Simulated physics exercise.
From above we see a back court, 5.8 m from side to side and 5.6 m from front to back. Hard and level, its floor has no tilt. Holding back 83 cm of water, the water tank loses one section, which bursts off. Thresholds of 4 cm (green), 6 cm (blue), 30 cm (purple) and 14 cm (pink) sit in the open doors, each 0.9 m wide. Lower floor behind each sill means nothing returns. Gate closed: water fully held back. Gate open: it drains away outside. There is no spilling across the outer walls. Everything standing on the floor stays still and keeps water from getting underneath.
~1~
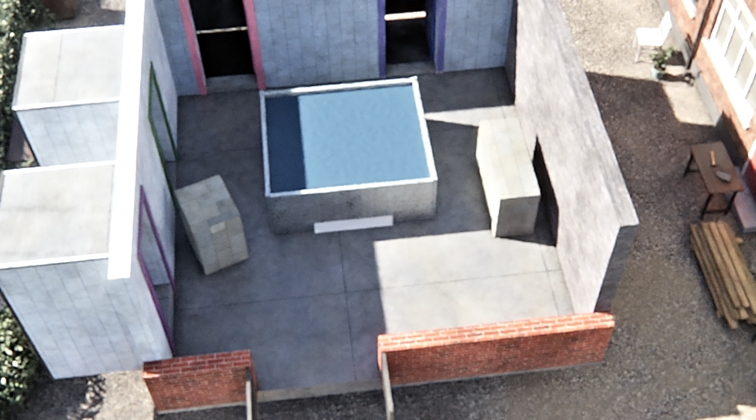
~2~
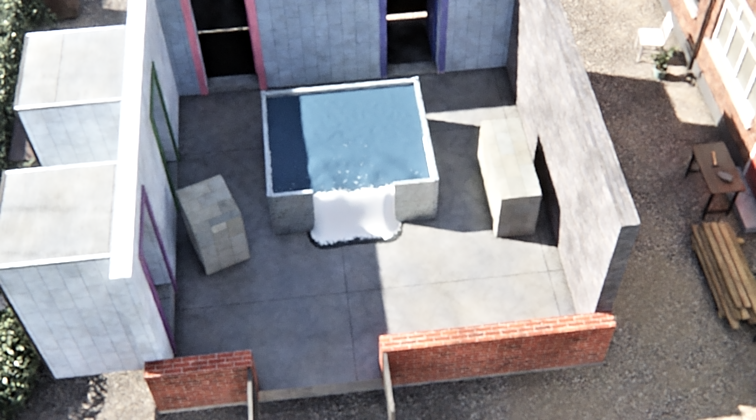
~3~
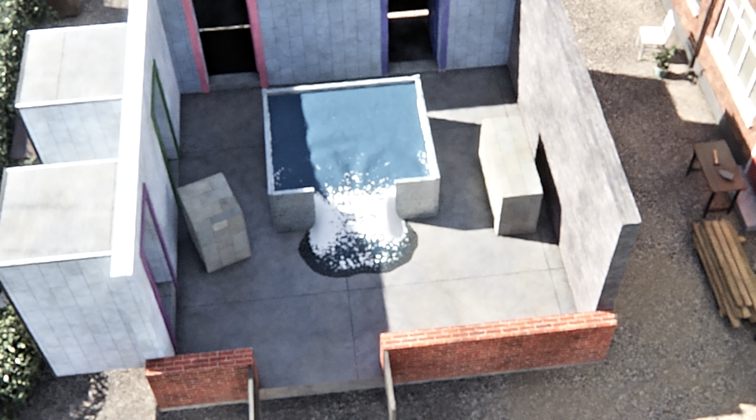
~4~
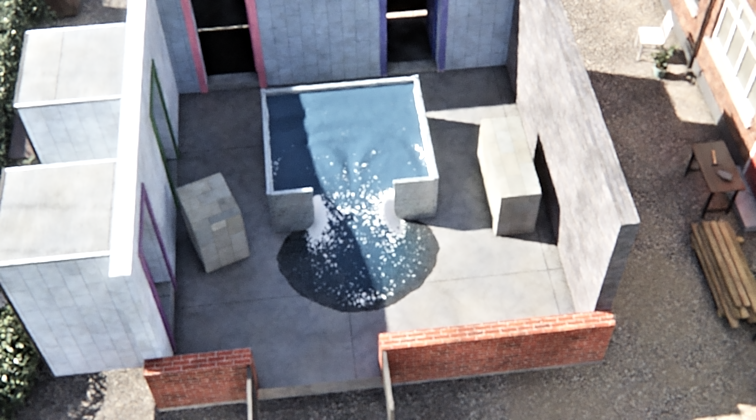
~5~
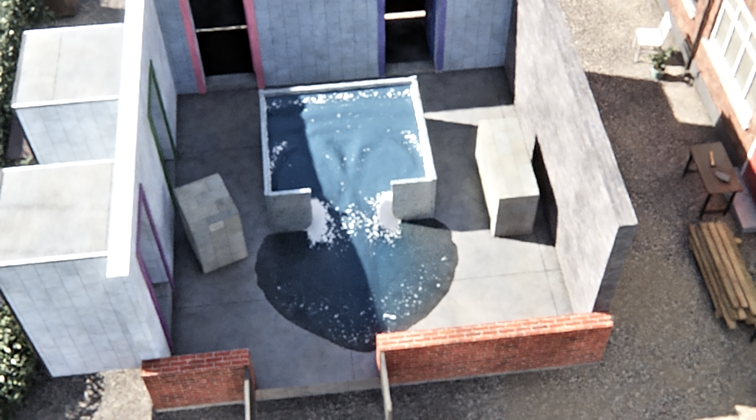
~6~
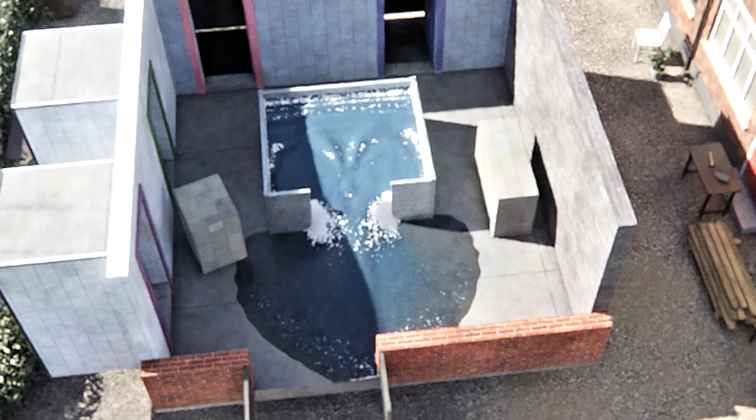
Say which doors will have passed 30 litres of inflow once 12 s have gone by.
My guess is the green door lets through less than the limit, my guess is the blue door lets through less than the limit, my guess is the purple door lets through less than the limit, my guess is the pink door lets through less than the limit.
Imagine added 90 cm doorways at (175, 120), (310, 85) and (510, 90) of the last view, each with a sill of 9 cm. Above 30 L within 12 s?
Result in order - not enough, not enough, not enough.
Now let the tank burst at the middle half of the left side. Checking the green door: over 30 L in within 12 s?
Measured against that limit, the green door goes beyond it.
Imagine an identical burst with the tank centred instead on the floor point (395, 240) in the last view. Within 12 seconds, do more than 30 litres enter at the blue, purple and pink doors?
Checking each door against the limit: Blue tops it, purple does not exceed it, pink does not exceed it.
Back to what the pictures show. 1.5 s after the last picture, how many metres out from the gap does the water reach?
Some 3.8 metres from the gap.
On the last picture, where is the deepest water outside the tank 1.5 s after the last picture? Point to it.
In the last picture, around (570, 341).
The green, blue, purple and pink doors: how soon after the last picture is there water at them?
Doors: Green 2.8 s / blue 3.6 s / purple 0.7 s / pink 5.0 s.
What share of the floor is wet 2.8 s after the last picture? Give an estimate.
Covered: Roughly 55 %.
Then, 0.7 s after the last picture water covers 40 % of the floor and is deepest (49 cm) near (351, 229); green door not reached, blue door not reached, purple door 1 cm at the sill, 0 L in, pink door not reached.
Then, 1.5 s after the last picture water covers 40 % of the floor and is deepest (46 cm) near (570, 341); green door not reached, blue door not reached, purple door 13 cm at the sill, 0 L in, pink door not reached.
Then, 2.8 s after the last picture water covers 55 % of the floor and is deepest (31 cm) near (531, 240); green door not reached, blue door not reached, purple door 8 cm at the sill, 0 L in, pink door not reached.
Then, 6.3 s after the last picture water covers 90 % of the floor and is deepest (19 cm) near (570, 341); green door 1 cm at the sill, 0 L in, blue door 7 cm at the sill, 1 L in, purple door 6 cm at the sill, 0 L in, pink door 5 cm at the sill, 0 L in.
Then, 11.3 s after the last picture water covers 100 % of the floor and is deepest (10 cm) near (558, 342); green door 6 cm at the sill, 4 L in, blue door 7 cm at the sill, 6 L in, purple door 5 cm at the sill, 0 L in, pink door 7 cm at the sill, 0 L in.
